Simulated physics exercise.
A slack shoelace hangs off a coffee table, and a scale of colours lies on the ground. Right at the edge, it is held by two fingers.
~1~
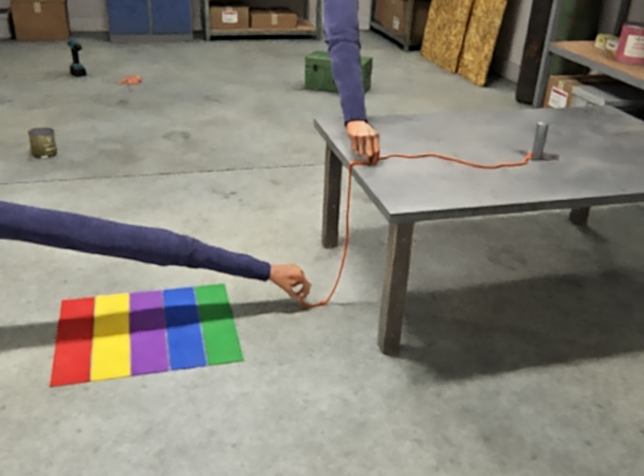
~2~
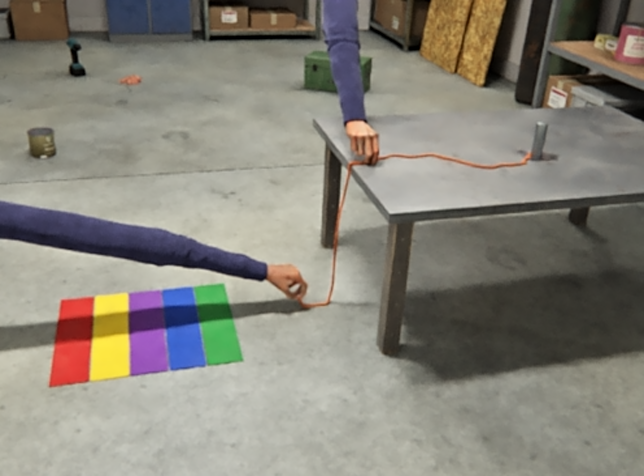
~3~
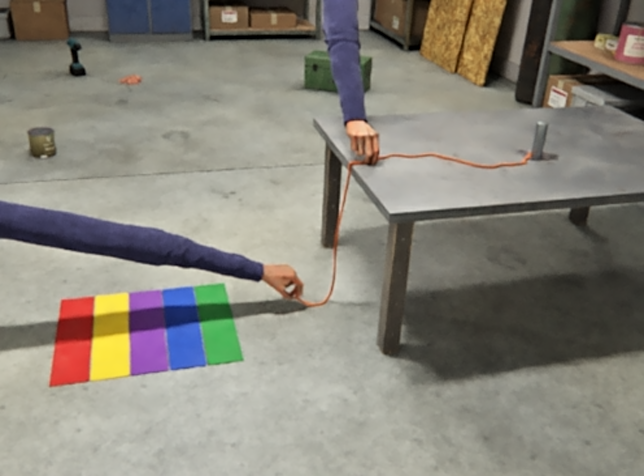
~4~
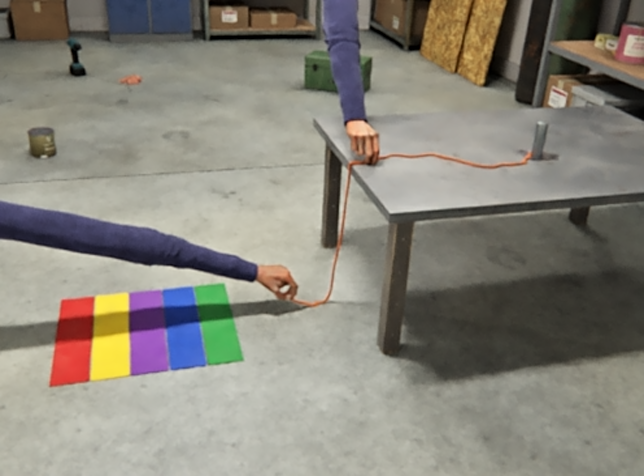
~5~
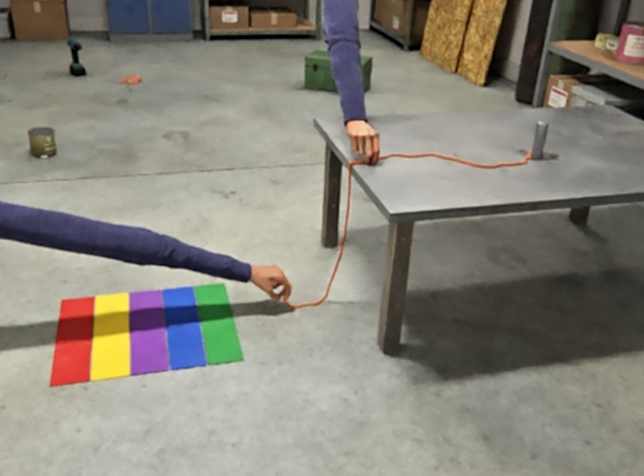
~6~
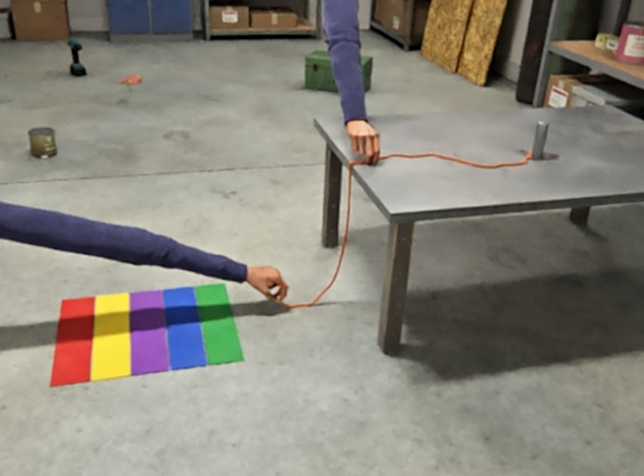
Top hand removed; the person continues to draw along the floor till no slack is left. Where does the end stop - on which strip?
On the purple strip.
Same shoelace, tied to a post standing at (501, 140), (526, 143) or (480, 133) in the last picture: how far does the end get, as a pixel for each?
Try by try, about (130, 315), (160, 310) and (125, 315).
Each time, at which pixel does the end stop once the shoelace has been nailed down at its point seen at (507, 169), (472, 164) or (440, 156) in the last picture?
Pixel places, try by try: (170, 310), (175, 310), (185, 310).
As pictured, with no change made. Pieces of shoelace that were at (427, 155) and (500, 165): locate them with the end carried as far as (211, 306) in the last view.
The two spots arrive at (400, 160) and (475, 155).
Soon after, end near (211, 306); over green.
After that, end near (171, 311); over blue.
At the stop, end near (147, 314); over purple. It gets as far as the purple strip.
